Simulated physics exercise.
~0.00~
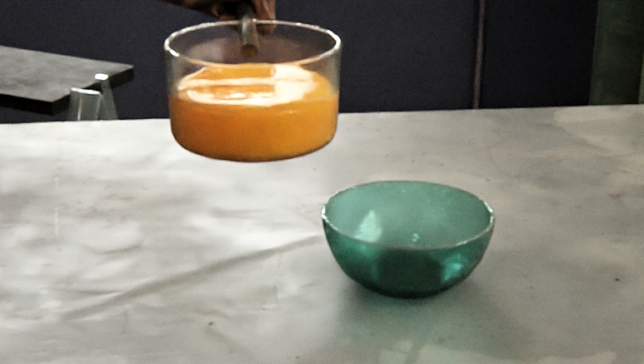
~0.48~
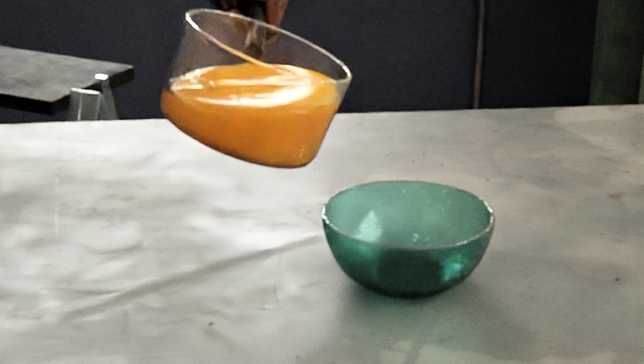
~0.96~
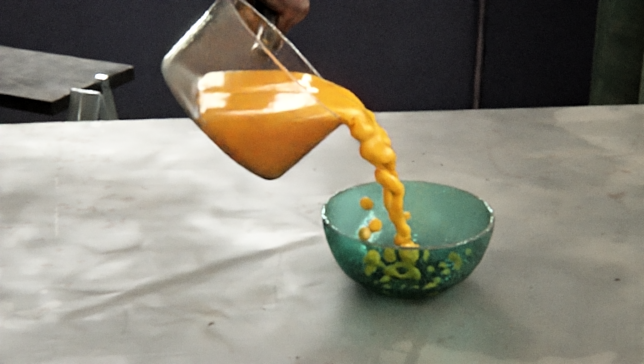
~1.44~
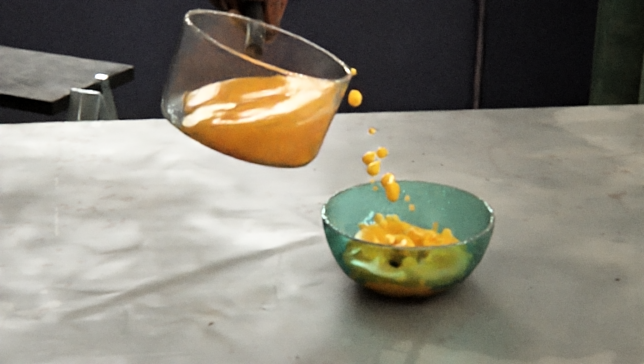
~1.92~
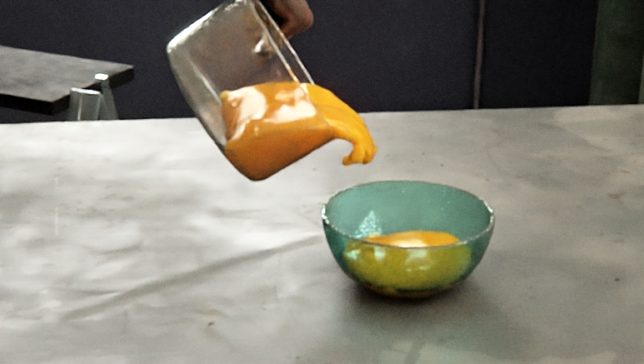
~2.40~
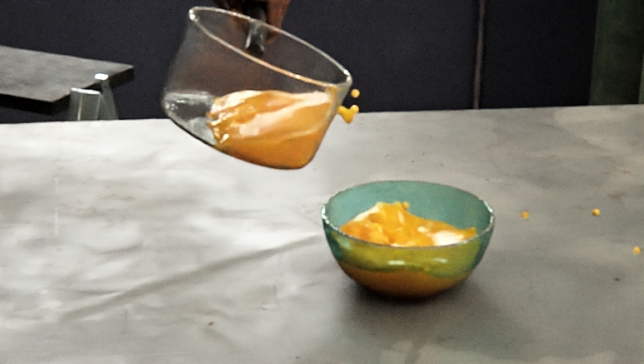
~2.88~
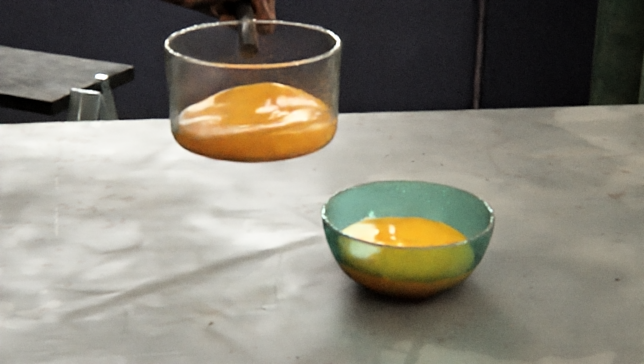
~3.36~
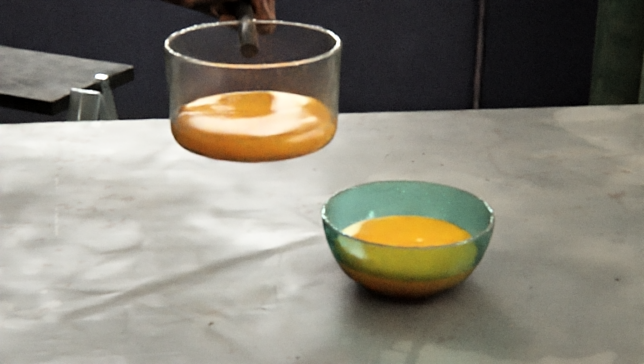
A hand at the top holds a small clear pot of orange juice above a pale grey table, to the left of an empty green glass bowl, seen from slightly above against a dark background. The pot tips to the right and a thick, wavy orange stream falls into the bowl. It eases back, trailing drops, then tips further and pours again. As it swings back a second time, a few drops lie on the table to the right. Finally the pot is level, still holding some juice, and the bowl is partly filled.
